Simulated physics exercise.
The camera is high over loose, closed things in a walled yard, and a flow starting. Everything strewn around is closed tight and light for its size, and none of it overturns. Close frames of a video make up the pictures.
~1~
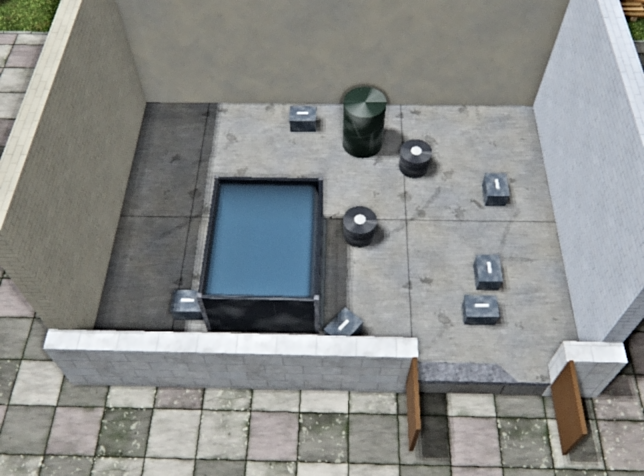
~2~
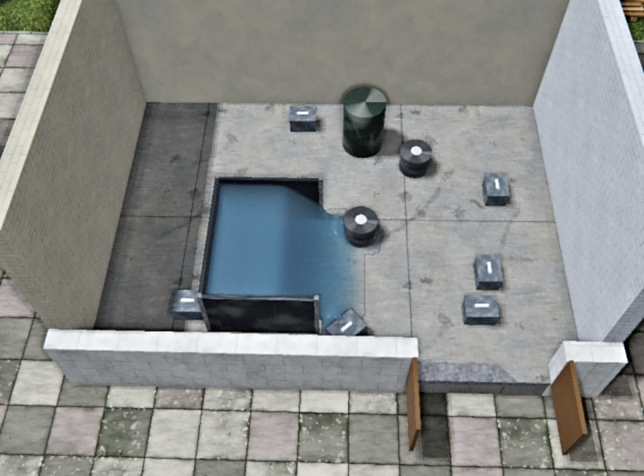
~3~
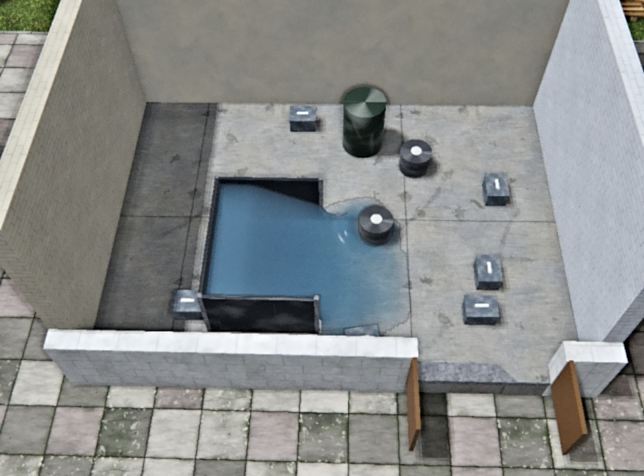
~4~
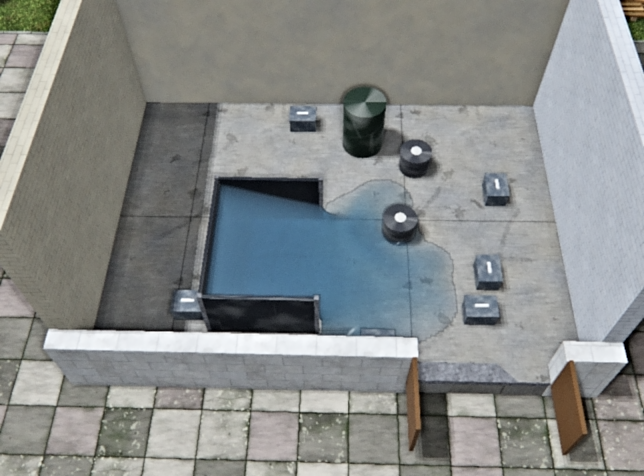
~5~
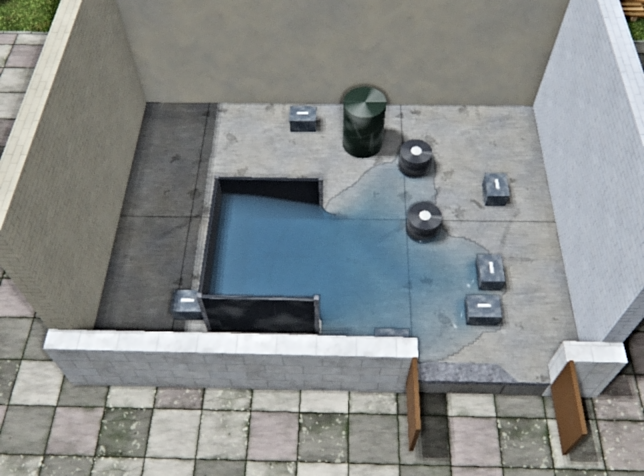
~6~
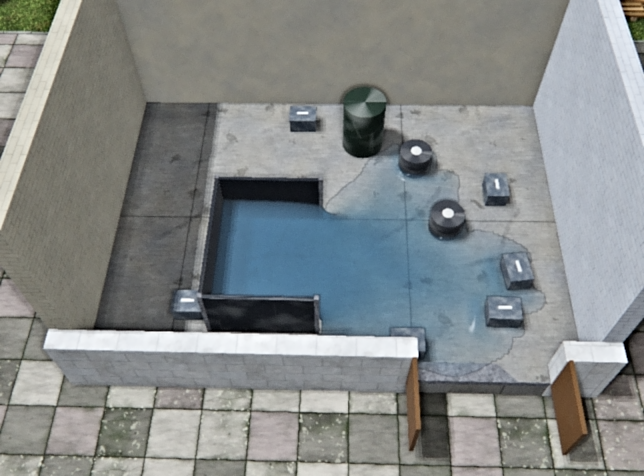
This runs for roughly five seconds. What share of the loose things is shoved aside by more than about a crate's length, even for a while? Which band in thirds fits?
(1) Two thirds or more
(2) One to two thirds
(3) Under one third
(1) Two thirds or more.
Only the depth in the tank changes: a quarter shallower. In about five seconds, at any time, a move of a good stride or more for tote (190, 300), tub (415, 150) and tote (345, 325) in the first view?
The first one: Doesn't reach it. The second: Doesn't reach it. The third: Reaches it.
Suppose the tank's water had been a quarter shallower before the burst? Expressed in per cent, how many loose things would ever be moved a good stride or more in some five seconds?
Around 60 in a hundred.
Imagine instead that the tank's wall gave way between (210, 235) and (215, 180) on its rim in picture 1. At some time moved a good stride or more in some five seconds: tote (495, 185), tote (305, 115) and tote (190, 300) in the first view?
First under that mark, then beyond that mark, then beyond that mark.
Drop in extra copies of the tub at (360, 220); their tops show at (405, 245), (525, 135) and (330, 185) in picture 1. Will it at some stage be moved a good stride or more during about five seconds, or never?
Results - 1: Ends up far away; 2: Ends up far away; 3: Doesn't go far.
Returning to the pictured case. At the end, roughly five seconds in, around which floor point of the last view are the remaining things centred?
The remaining things centre around (351, 179).
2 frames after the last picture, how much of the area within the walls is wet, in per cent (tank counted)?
About 45 per cent.
A moment on, 4 of 8 are well off their spots; 2 afloat.
Next, 5 of 8 are well off their spots; 3 afloat.
Later, 5 of 8 are well off their spots; 3 afloat.
In the end, 6 of 8 are well off their spots, and 6 have been at some point; 2 afloat.
